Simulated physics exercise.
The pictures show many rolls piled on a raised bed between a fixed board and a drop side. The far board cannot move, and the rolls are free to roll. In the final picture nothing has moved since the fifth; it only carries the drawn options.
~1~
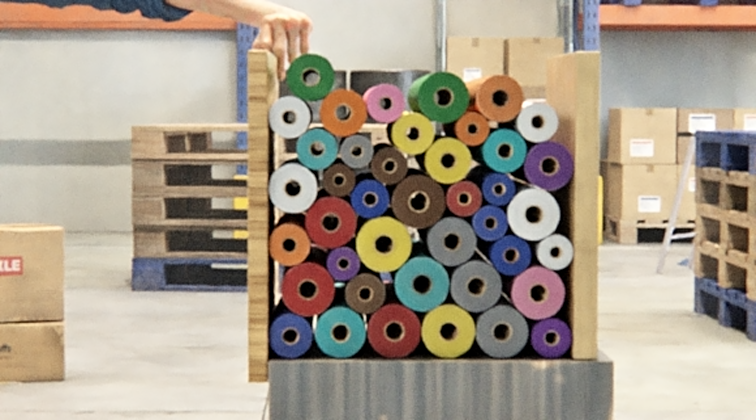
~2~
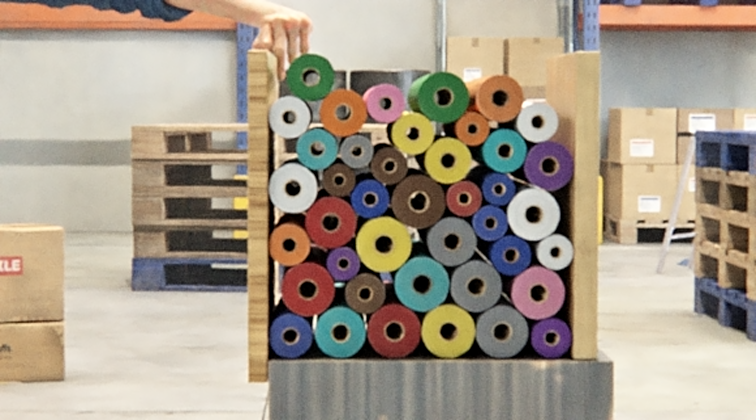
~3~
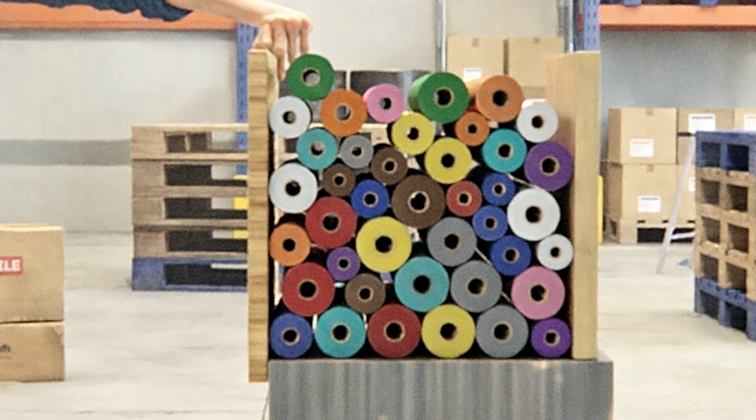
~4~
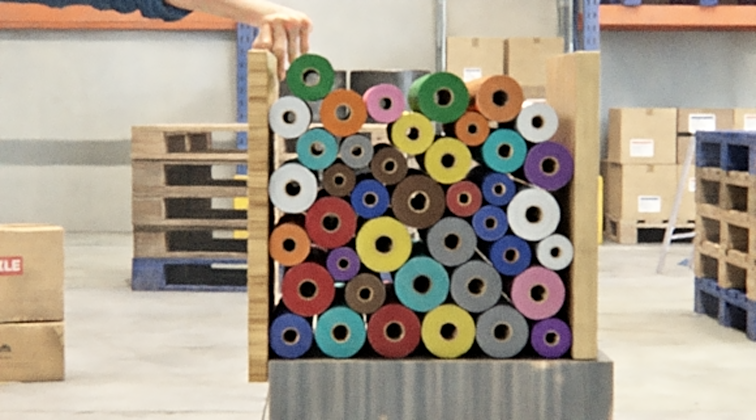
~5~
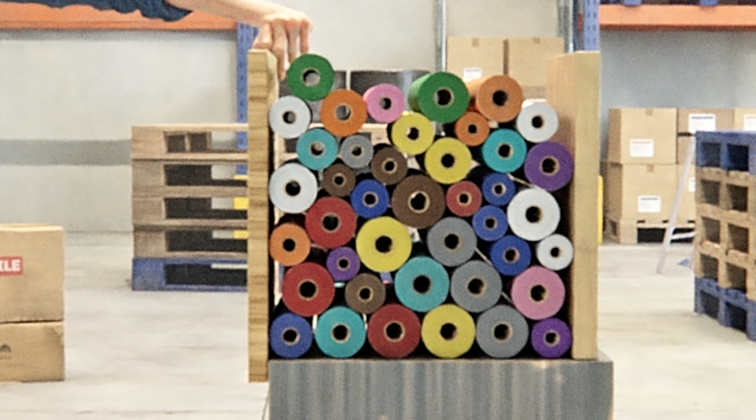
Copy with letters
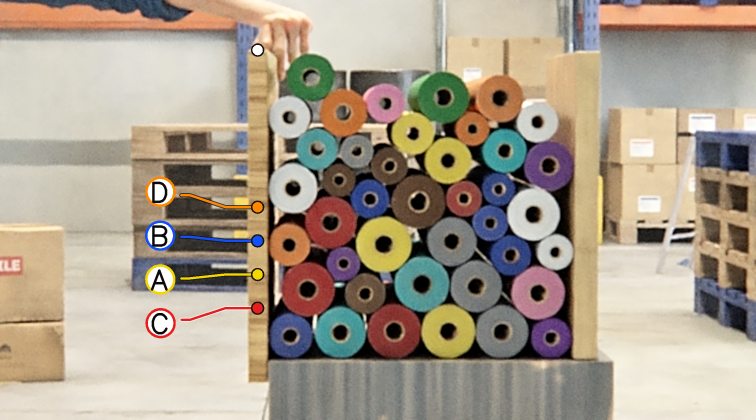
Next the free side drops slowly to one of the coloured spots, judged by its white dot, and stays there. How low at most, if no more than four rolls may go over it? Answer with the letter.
The answer is mark D.
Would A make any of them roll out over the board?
Yes.
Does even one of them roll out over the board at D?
Yes.
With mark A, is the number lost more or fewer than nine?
At A, more than nine.
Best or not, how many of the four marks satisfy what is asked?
The number is one.
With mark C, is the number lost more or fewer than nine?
At C, more than nine.
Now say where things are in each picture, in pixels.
A yellow roll (448, 161); an orange roll (343, 113); a green roll (310, 77), in the first frame.
A green roll (310, 77); side board (264, 207), in the second frame.
A blue roll (290, 336); a purple roll (551, 338), in the third frame.
A grey roll (476, 286); a grey roll (452, 242), in the fourth frame.
A blue roll (370, 199); a red roll (464, 199); a yellow roll (448, 161), in the fifth frame.
On the copy, A at (258, 274); B at (258, 241); C at (258, 309); D at (258, 207); the white dot at (258, 50).
On D. First, top of the board (268, 122).
Then, top of the board (268, 204).
Finally, top of the board (268, 207), two out over the board.
By contrast, A more than four out over the board; B more than four out over the board; C more than four out over the board.
